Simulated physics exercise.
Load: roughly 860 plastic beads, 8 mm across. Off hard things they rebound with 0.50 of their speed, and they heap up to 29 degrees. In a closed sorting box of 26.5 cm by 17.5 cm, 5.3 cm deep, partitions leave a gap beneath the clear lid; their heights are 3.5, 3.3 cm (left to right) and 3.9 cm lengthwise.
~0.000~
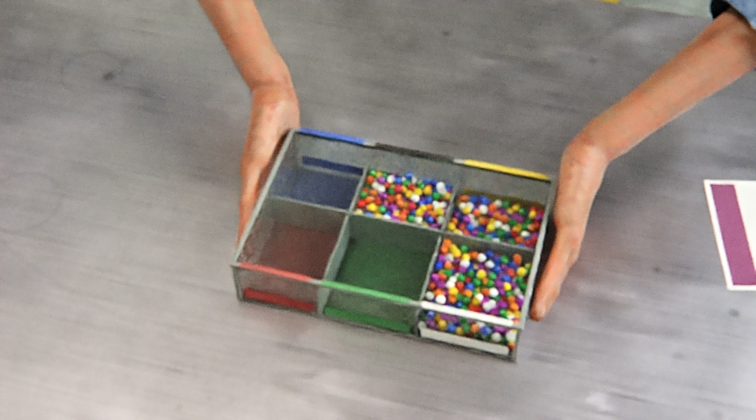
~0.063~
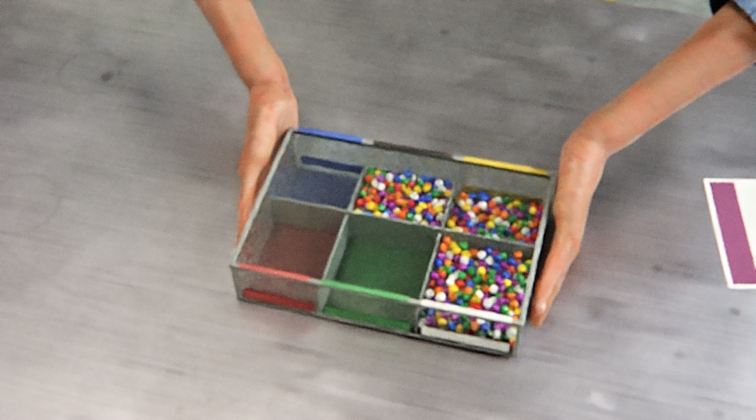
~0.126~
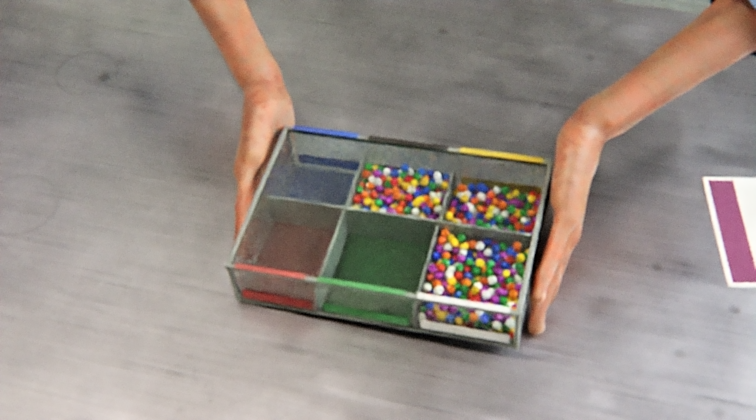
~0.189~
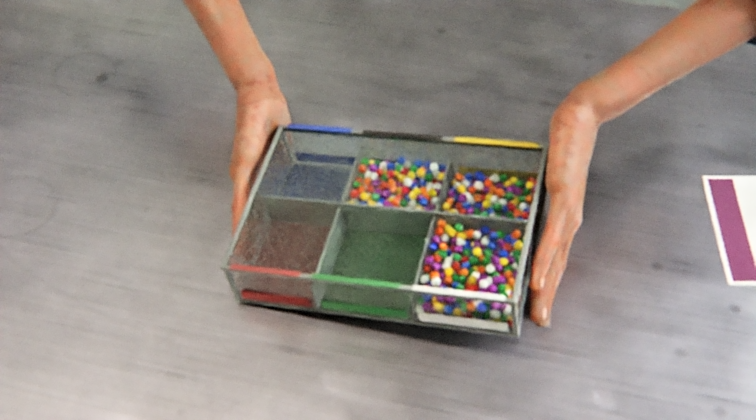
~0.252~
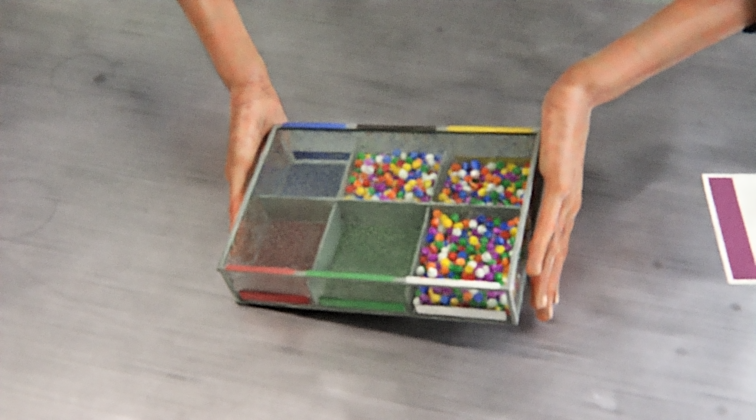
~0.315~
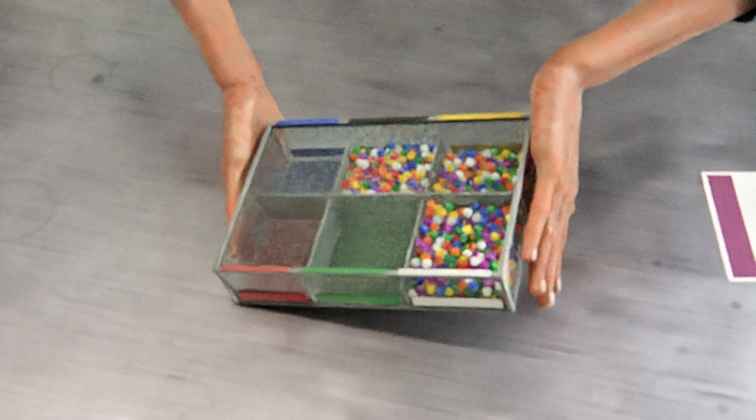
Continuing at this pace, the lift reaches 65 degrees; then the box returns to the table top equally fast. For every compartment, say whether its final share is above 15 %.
Red compartment: Fails to beat the threshold; blue compartment: Fails to beat the threshold; green compartment: Fails to beat the threshold; yellow compartment: Beats the threshold; white compartment: Beats the threshold; black compartment: Beats the threshold.
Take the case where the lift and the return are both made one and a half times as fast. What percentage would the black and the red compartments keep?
Result in per cent: Black 25; red 5.
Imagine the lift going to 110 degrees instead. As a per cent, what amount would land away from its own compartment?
Some 90 per cent.
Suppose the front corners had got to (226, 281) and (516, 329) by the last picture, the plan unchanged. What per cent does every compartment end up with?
Each compartment ends with, in per cent, red 0, blue 0, green 5, yellow 20, white 40 and black 30.
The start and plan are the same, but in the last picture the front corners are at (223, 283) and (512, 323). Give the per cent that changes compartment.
I'd say close to 10 in a hundred.
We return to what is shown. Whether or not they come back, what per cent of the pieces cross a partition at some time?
25 per cent, give or take.
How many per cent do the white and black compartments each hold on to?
The white one gets 30 per cent and the black one 25 per cent.
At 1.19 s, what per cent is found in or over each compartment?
Red 0, blue 5, green 5, yellow 20, white 35, black 30.
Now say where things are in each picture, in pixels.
Box tilt 0 degrees, front corners at (235, 264) and (519, 325); yellow 25 %, white 40 %, black 35 %, in the first frame.
Box tilt 1 degrees, front corners at (234, 264) and (519, 322), in the second frame.
Box tilt 4 degrees, front corners at (230, 265) and (516, 312), lowest corner left front, in the third frame.
Box tilt 8 degrees, front corners at (226, 266) and (512, 299), lowest corner left front, in the fourth frame.
Box tilt 12 degrees, front corners at (222, 267) and (506, 287), lowest corner left front, in the fifth frame.
Box tilt 16 degrees, front corners at (218, 269) and (499, 274), lowest corner left front; yellow 25 %, white 40 %, black 35 %. The box's pace is about 65 degrees a second, in the sixth frame.
After 1.19 s, tilt 64 degrees; blue 5 %, green 5 %, yellow 20 %, white 35 %, black 30 %.
After 1.77 s, tilt 28 degrees; red 5 %, blue 10 %, green 10 %, yellow 20 %, white 30 %, black 25 %.
After 2.41 s, tilt 0 degrees; red 5 %, blue 10 %, green 10 %, yellow 20 %, white 30 %, black 25 %.
By 2.9 s all is still; red 5 %, blue 10 %, green 10 %, yellow 20 %, white 30 %, black 25 %.
